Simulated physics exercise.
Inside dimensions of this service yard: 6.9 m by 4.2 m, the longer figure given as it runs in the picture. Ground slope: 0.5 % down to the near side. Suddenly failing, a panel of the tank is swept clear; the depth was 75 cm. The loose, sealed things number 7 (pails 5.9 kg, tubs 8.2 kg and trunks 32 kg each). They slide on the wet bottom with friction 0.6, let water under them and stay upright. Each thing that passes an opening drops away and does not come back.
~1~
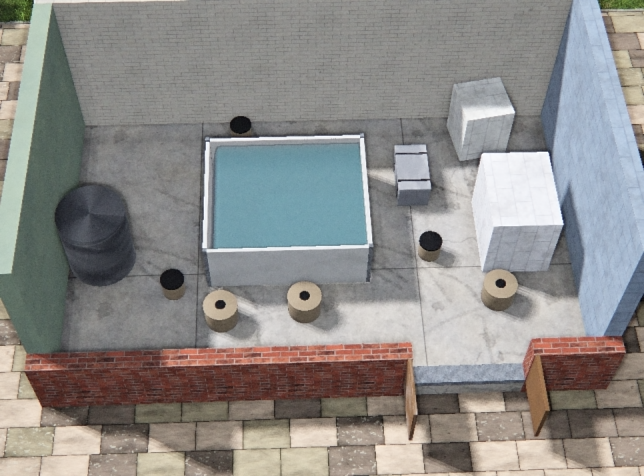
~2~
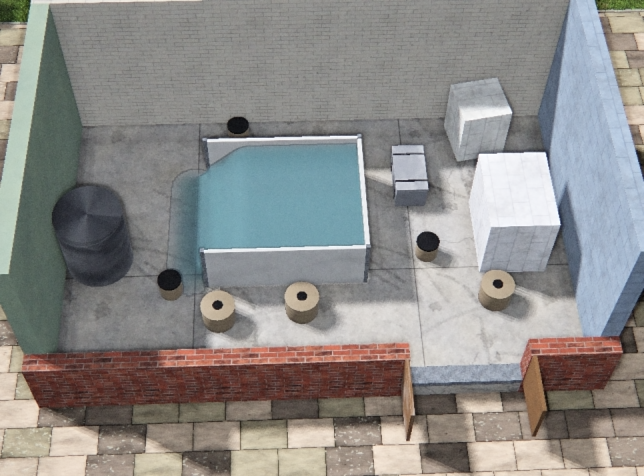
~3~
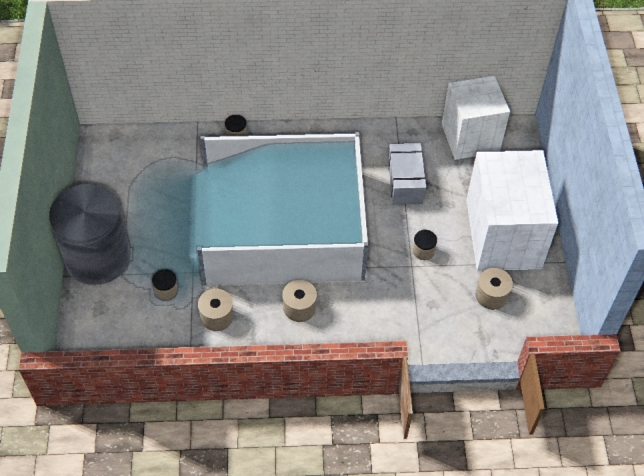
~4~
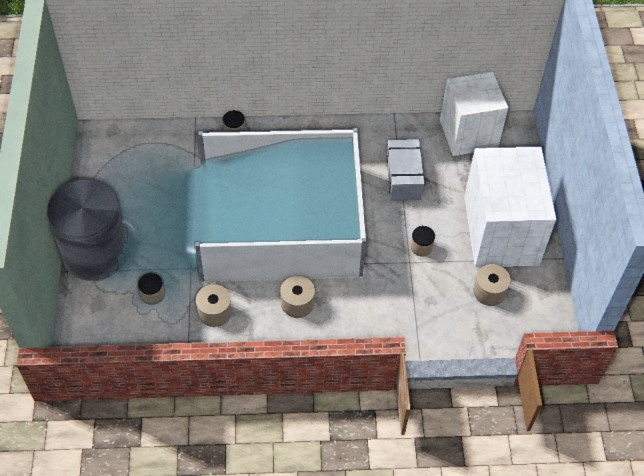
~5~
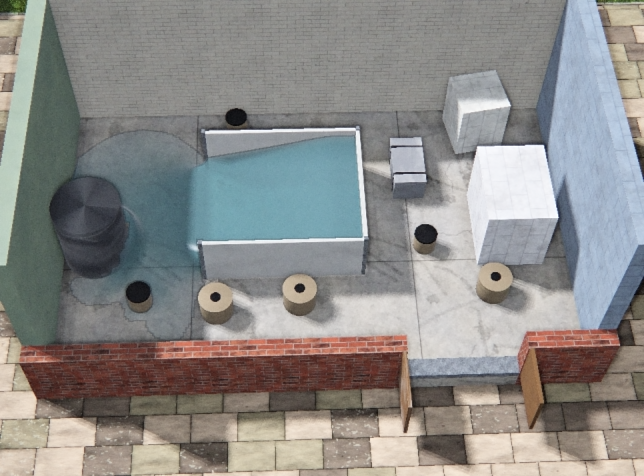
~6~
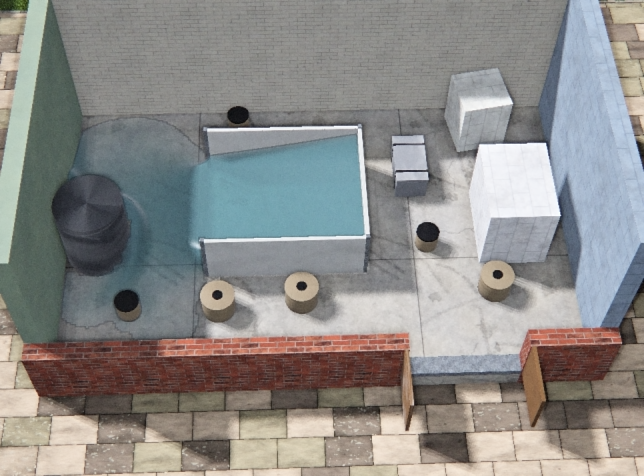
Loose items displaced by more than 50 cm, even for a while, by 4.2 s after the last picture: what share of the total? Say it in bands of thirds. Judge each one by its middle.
Expect the count to work out to two thirds plus.
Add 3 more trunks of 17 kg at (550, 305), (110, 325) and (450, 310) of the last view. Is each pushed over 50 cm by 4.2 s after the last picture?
One after another they come out inside the limit, above it, above it.
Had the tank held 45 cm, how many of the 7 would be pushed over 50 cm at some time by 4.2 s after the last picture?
That would make 2 of them.
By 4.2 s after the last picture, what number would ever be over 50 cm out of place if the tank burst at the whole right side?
The count would be 4.
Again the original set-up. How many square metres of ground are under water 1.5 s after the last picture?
Wet: Near 13 m2.
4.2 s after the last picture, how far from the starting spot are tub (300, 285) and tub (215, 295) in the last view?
Taking them in turn, I get 200 cm for the first and 80 cm for the second.
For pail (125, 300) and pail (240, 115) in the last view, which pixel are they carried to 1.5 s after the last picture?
I'd say close to (73, 332) and close to (270, 117).
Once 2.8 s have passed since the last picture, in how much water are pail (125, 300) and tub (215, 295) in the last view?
Some 23 cm at the first, some 4 cm at the second.
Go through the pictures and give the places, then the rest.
The first picture shows a pail at (172, 279) rests on the ground; a pail at (241, 124), on the bottom; 3.7 m2 under water; 0 of 7 have shifted.
The second picture shows a pail at (169, 279) rests on the ground; a pail at (238, 125), on the bottom; water covers 4.7 m2; 0 of 7 have shifted.
The third picture shows a pail at (164, 279), on the bottom, 4 cm from its start; a pail at (236, 123), on the bottom; 5.9 m2 under water; 0 of 7 have shifted.
The fourth picture shows a pail at (150, 283) rests on the ground, 24 cm from its start; a pail at (234, 119), on the bottom; water covers 7.1 m2; 1 of 7 have shifted.
The fifth picture shows a pail at (138, 292), on the bottom, 48 cm from its start; a pail at (236, 116) rests on the ground; water covers 8.4 m2; 1 of 7 have shifted.
The sixth picture shows a pail at (126, 301), on the bottom, 71 cm from its start; a pail at (238, 114), on the bottom; water covers 9.4 m2; 1 of 7 have shifted.
Then, 0.4 s after the last picture 1 of 7 are over 50 cm from their spots; 0 afloat.
Then, 1.5 s after the last picture 1 of 7 are over 50 cm from their spots; 1 afloat.
Then, 2.8 s after the last picture 3 of 7 are over 50 cm from their spots; 2 afloat.
Then, 4.2 s after the last picture 5 of 7 are over 50 cm from their spots, and 5 have been at some point; 2 afloat.
